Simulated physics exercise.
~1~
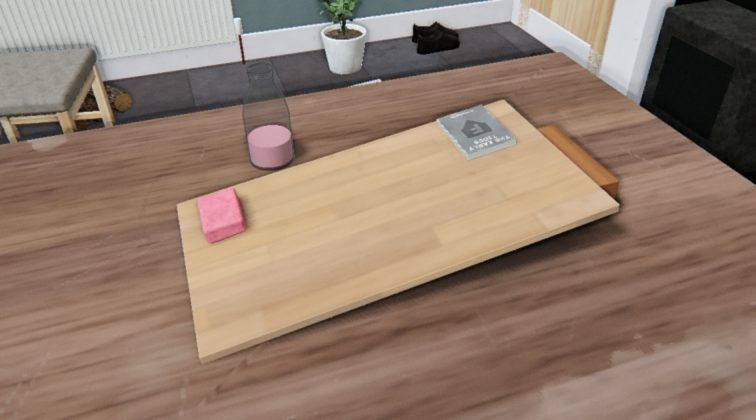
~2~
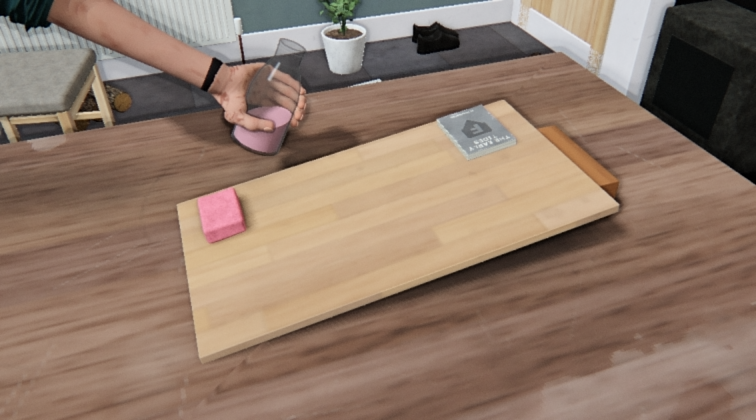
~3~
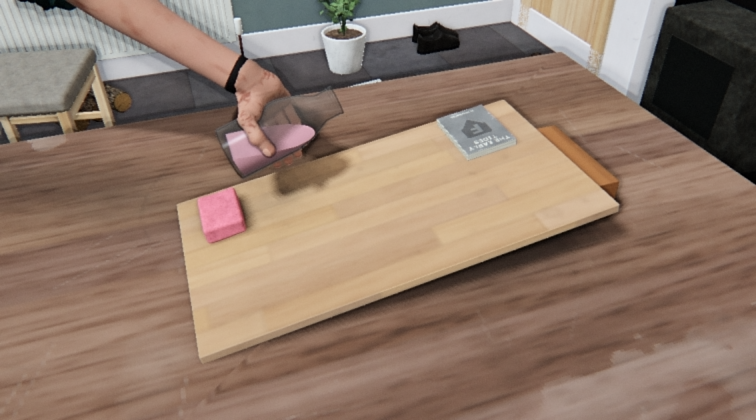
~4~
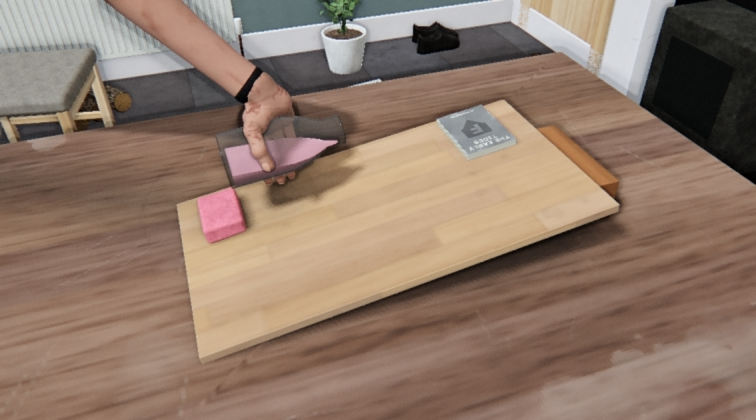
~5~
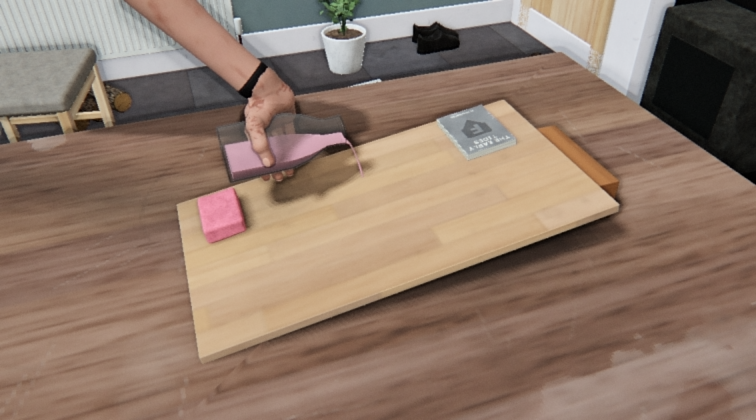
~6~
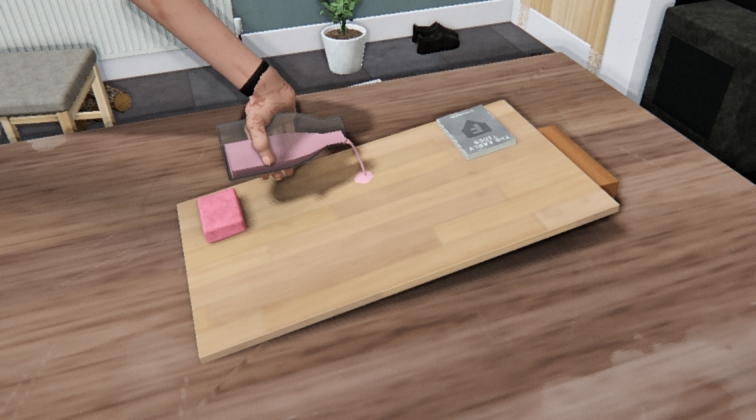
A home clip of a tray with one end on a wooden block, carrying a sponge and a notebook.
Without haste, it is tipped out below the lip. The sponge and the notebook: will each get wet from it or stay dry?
Sponge: Gets wet; notebook: Stays dry.
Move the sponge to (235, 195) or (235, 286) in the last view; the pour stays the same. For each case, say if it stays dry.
In the first spot it gets hit, in the second spot it stays clear.
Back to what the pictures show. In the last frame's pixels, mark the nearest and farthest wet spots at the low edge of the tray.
Roughly (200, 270) to (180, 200).
Soon after, it runs down to the left; the sponge is dry; the notebook is dry.
Later, it runs down to the left and off the end; the sponge is wet; the notebook is dry.
In the end, it runs down to the left and off the end; the sponge is wet; the notebook is dry.
